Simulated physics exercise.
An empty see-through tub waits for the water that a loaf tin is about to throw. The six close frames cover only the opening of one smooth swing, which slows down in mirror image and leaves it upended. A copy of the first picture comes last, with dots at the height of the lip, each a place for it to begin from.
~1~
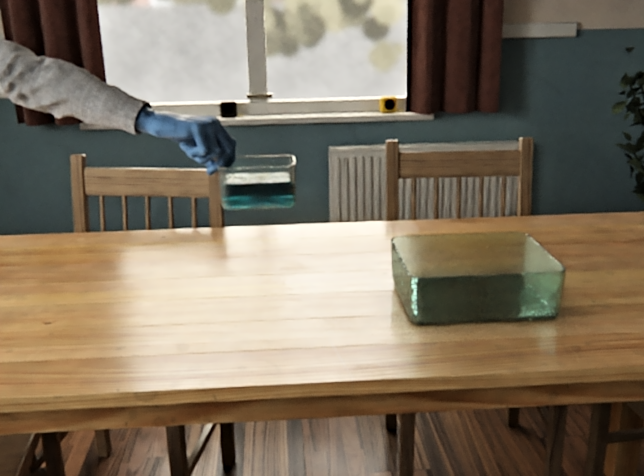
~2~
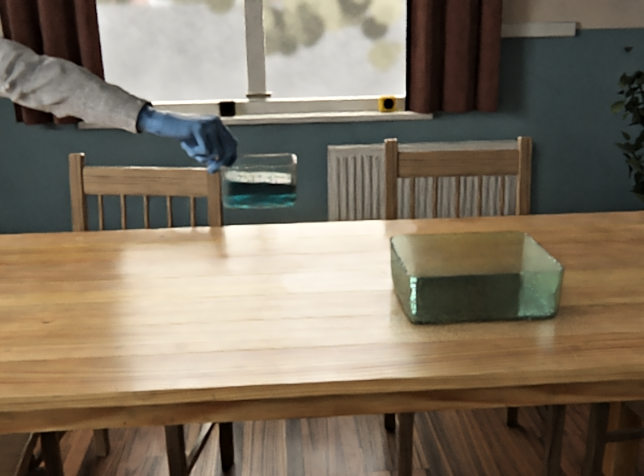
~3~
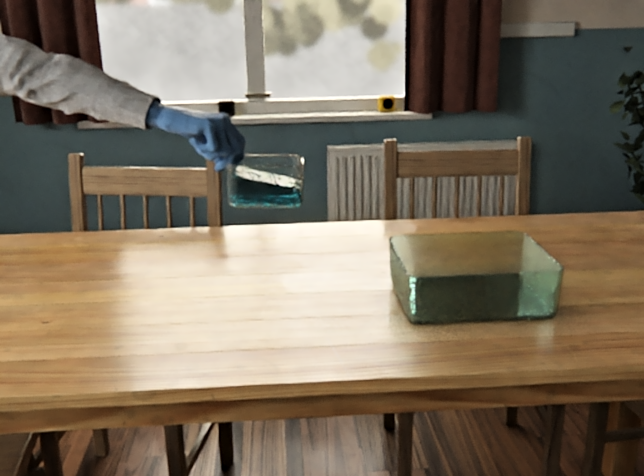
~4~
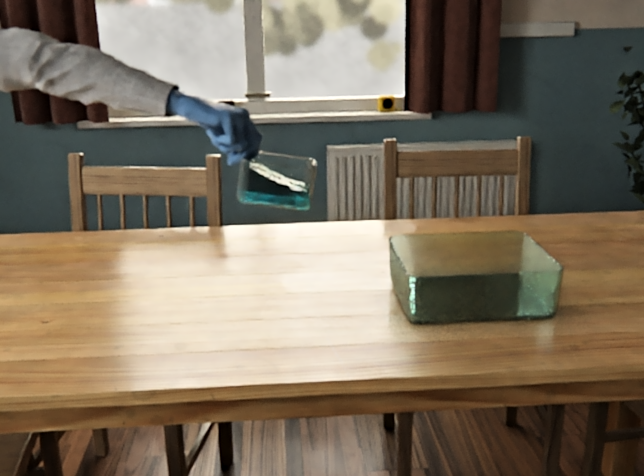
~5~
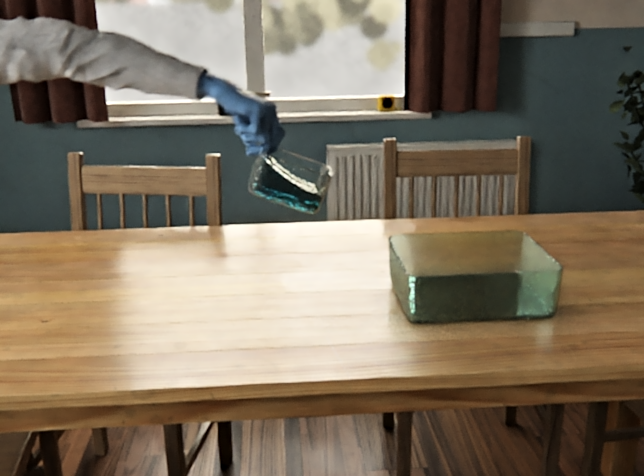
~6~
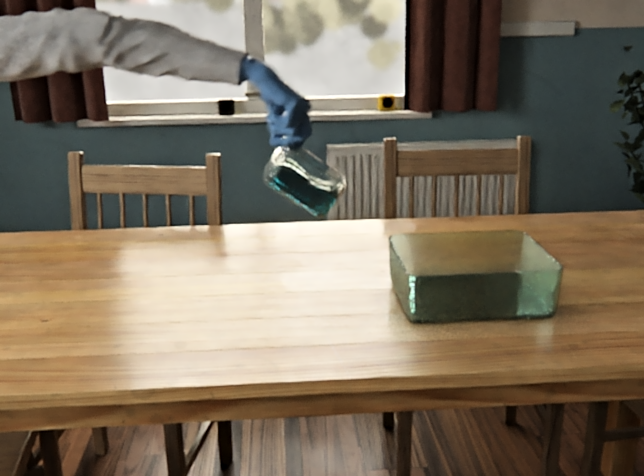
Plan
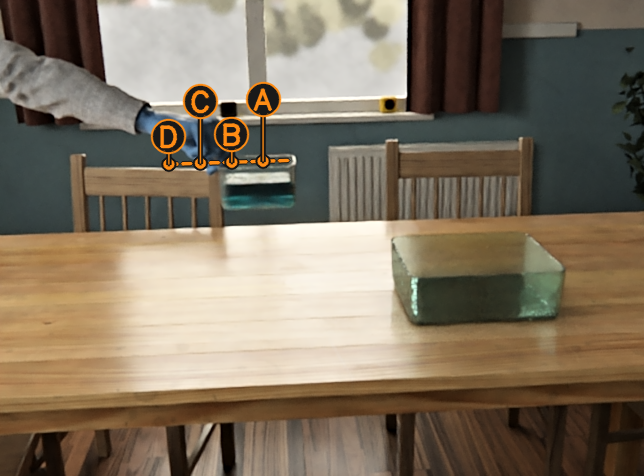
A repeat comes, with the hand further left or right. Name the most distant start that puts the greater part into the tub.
The answer is place A.
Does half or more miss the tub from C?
Yes, that goes wrong.
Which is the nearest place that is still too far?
Here it is place B.
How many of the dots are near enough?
One of them.
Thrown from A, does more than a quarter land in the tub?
Yes, clearly.
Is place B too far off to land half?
Yes, it does.
On the marked copy, A at (263, 161); B at (231, 162); C at (200, 163); D at (168, 164).
With A, about 68 % lands in the tub, 21 % falls short and 11 % goes beside or beyond.
With B, about 20 % lands in the tub, 76 % falls short and 4 % goes beside or beyond.
With C, about 0 % lands in the tub, 97 % falls short and 3 % goes beside or beyond.
With D, about 0 % lands in the tub, 100 % falls short.
